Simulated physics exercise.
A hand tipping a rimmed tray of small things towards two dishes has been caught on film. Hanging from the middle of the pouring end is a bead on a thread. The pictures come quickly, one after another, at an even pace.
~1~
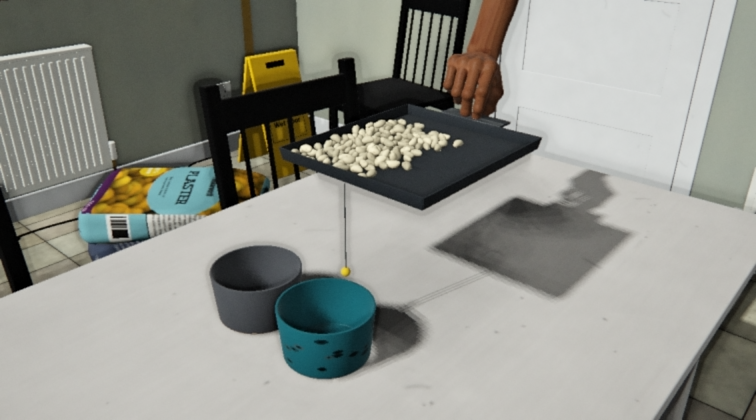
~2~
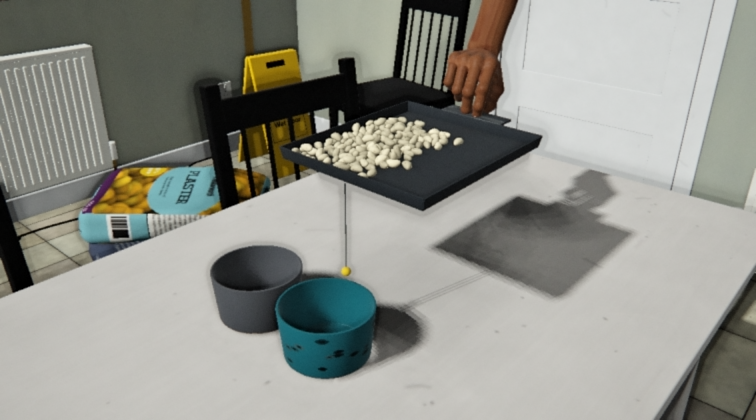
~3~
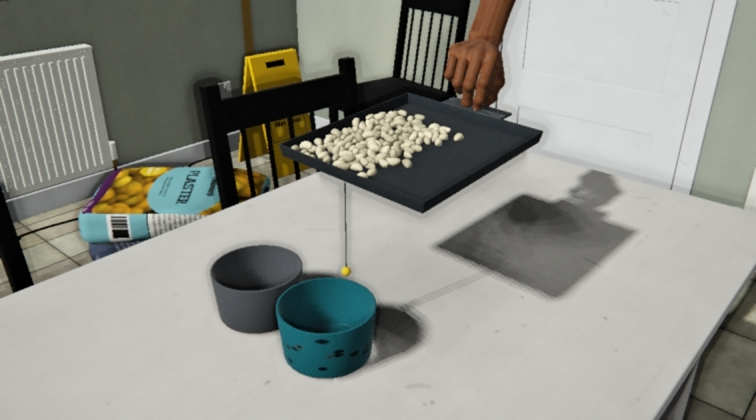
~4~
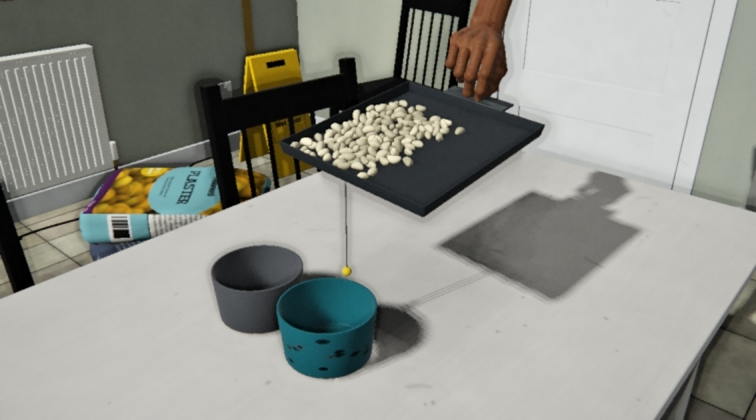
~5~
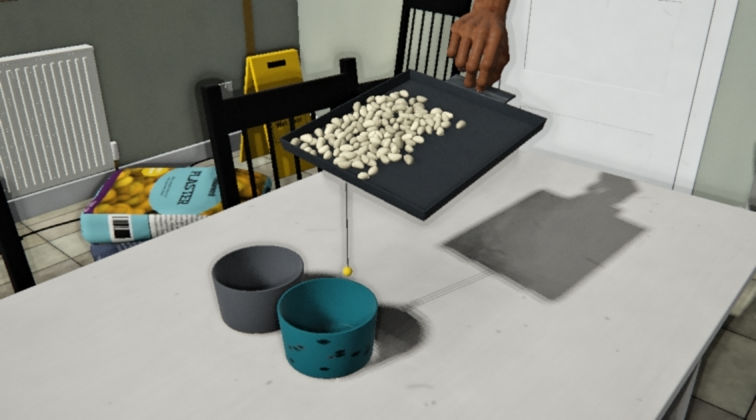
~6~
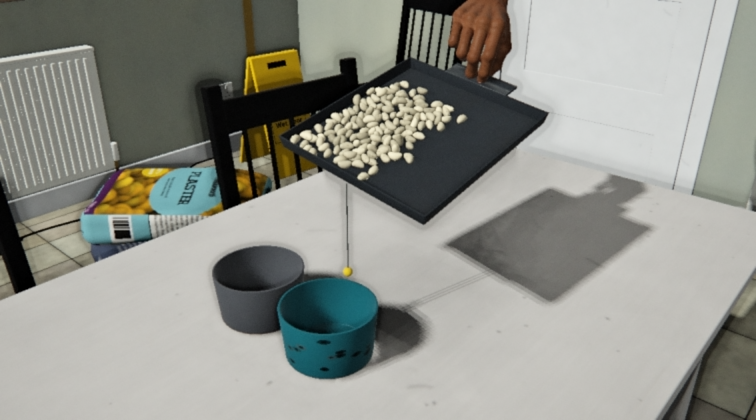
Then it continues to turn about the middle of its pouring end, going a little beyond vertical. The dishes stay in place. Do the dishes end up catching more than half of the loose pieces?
No.
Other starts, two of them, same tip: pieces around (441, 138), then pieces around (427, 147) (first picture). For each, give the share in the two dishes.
About 10 and 10 per cent.
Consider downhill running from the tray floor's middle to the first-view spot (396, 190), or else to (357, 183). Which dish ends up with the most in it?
Place one gives the rightmost dish, place two gives the rightmost dish.
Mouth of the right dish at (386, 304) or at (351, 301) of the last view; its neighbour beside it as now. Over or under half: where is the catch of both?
At place one the bulk; at place two the minor share.
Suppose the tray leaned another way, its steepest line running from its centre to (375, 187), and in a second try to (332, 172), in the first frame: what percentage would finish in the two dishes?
Respectively 60 and 80 in a hundred.
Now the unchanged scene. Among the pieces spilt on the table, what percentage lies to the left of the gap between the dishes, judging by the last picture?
Near 0 %.
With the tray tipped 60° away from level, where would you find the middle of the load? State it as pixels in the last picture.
Somewhere near pixel (397, 164).
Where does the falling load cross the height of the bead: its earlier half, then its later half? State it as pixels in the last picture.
(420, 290) first, (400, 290) later.
Soon after the last picture, tray tipped steeply; nearly all on the tray; a stray few outside both; a stray few in the air.
A little later, tray tipped right over; most on the tray; a stray few in the right dish; a small part outside both; a stray few in the air.
Later still, tray tipped past a quarter turn; about a quarter in the right dish; most outside both.
At rest, tray tipped past a quarter turn; about a quarter in the right dish; none in the left dish; most outside both.
